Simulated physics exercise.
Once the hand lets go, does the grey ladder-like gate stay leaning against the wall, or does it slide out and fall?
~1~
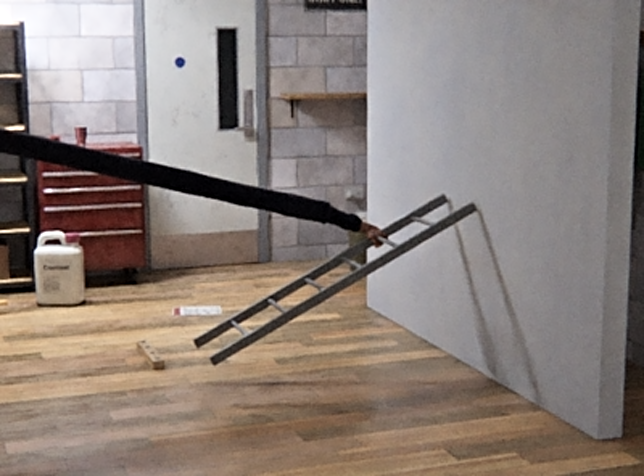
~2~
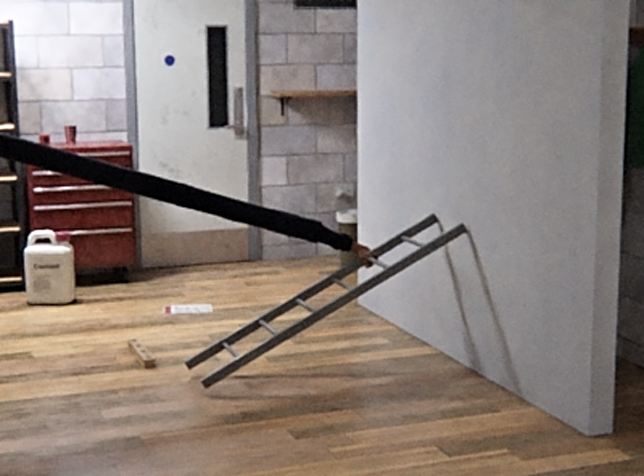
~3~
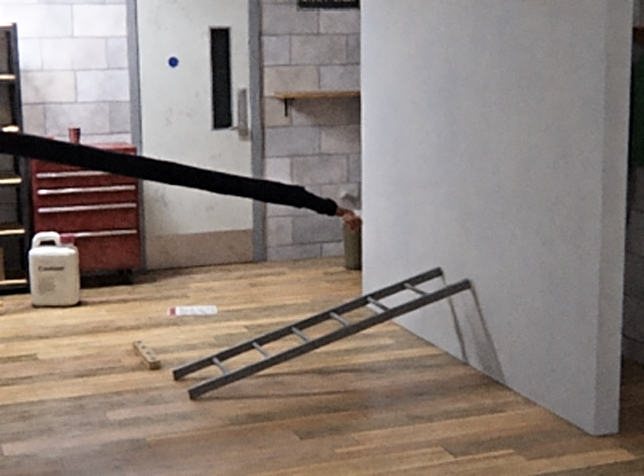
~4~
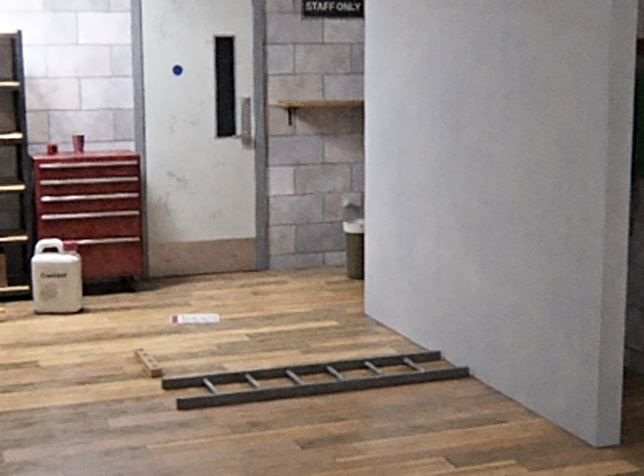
It slides out and falls. Its top slips down the wall and it ends up lying flat on the floor.
